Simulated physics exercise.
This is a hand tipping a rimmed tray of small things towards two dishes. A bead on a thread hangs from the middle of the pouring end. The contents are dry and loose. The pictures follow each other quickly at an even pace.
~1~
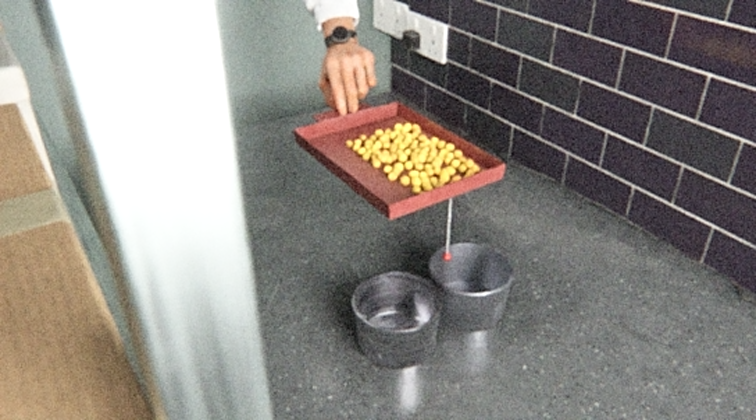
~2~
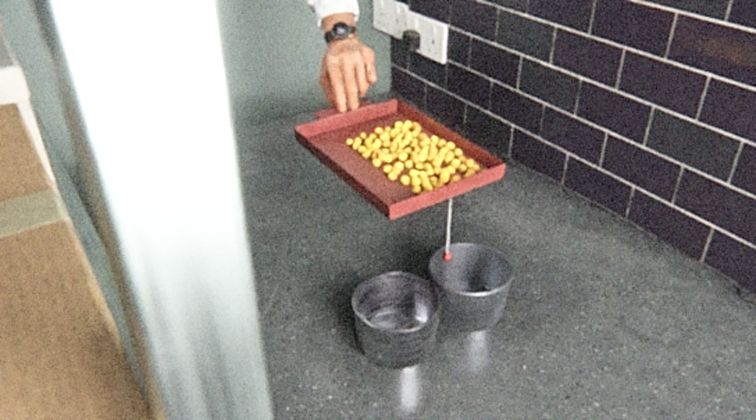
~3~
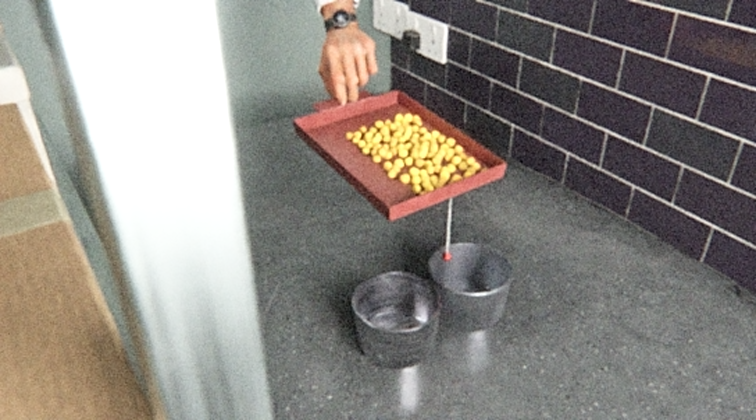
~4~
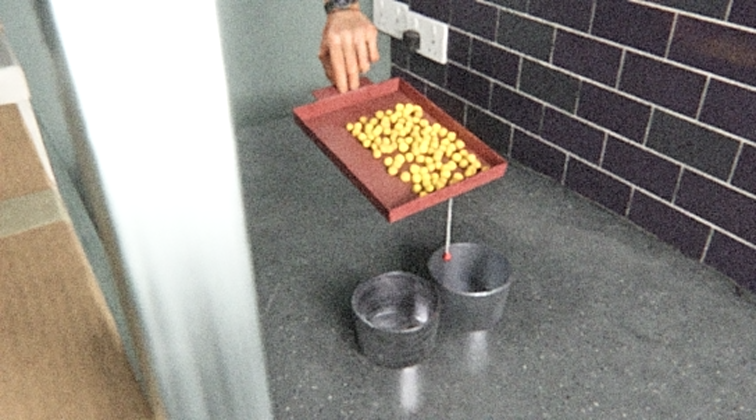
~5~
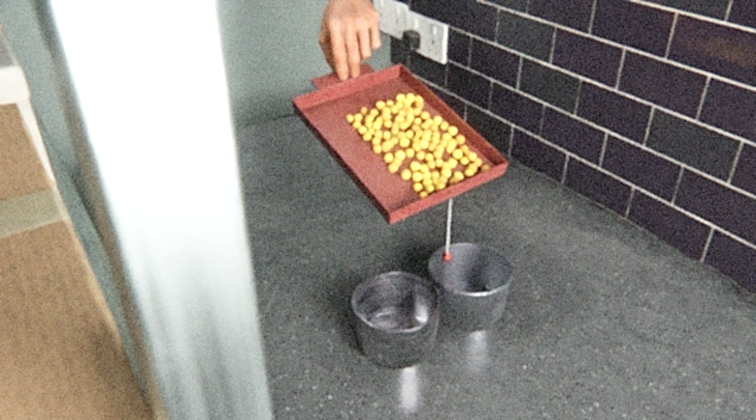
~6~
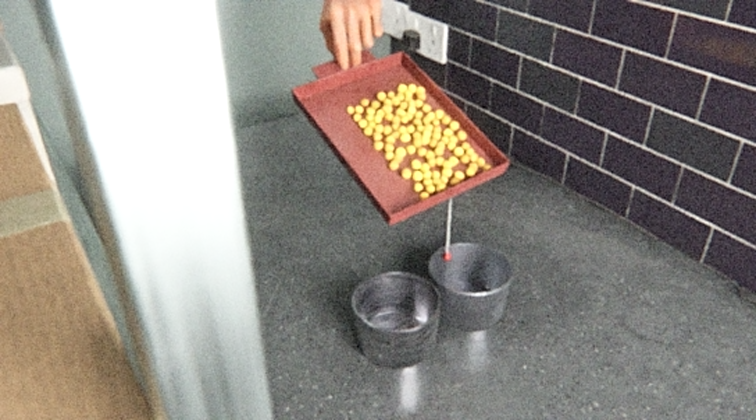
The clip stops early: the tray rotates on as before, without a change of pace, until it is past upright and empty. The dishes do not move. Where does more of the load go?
The left one ends fuller.
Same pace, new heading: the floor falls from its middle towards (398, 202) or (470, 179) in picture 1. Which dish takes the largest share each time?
One: The left one. Two: The dish on the right.
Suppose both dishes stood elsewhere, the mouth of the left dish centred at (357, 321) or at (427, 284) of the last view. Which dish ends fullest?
At the first place the dish on the right, at the second the left one.
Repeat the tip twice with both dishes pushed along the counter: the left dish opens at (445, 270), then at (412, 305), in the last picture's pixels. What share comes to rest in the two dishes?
In turn 10 and 70 in a hundred.
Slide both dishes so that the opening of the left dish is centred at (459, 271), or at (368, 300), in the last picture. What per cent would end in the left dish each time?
The first gives 20 %, the second 20 %.
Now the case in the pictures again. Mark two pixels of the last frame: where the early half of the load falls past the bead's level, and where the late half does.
The first part at (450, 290); the rest at (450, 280).
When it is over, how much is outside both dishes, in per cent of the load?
It comes to 50 per cent or so.
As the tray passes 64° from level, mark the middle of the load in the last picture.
Around (431, 173).
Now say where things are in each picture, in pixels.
Corners of the pouring end (390, 204) and (503, 164), level; middle of the load (414, 157), puffed corn balls; left dish (422, 341); right dish (496, 305); bead on its thread (447, 257), in the first frame.
Corners of the pouring end (390, 205) and (504, 163), level; middle of the load (414, 155), in the second frame.
Corners of the pouring end (390, 206) and (504, 163), tipped barely, lowest at the left corner; middle of the load (414, 152), in the third frame.
Corners of the pouring end (391, 209) and (505, 162), tipped a little, lowest at the left corner; middle of the load (415, 146), in the fourth frame.
Corners of the pouring end (391, 212) and (506, 162), tipped clearly, lowest at the left corner; middle of the load (416, 141), in the fifth frame.
Corners of the pouring end (391, 214) and (507, 161), tipped clearly, lowest at the left corner; middle of the load (417, 136); left dish (422, 341); right dish (496, 305), in the sixth frame.
Just after the last frame, tray tipped steeply; almost all on the tray; just a few in the air.
A moment on, tray tipped past a quarter turn; almost all on the tray; just a few in the left dish.
Further on, tray tipped past a quarter turn; roughly half in the left dish; about a tenth in the right dish; roughly half outside both.
When it is over, tray tipped past a quarter turn; roughly half in the left dish; about a tenth in the right dish; roughly half outside both.
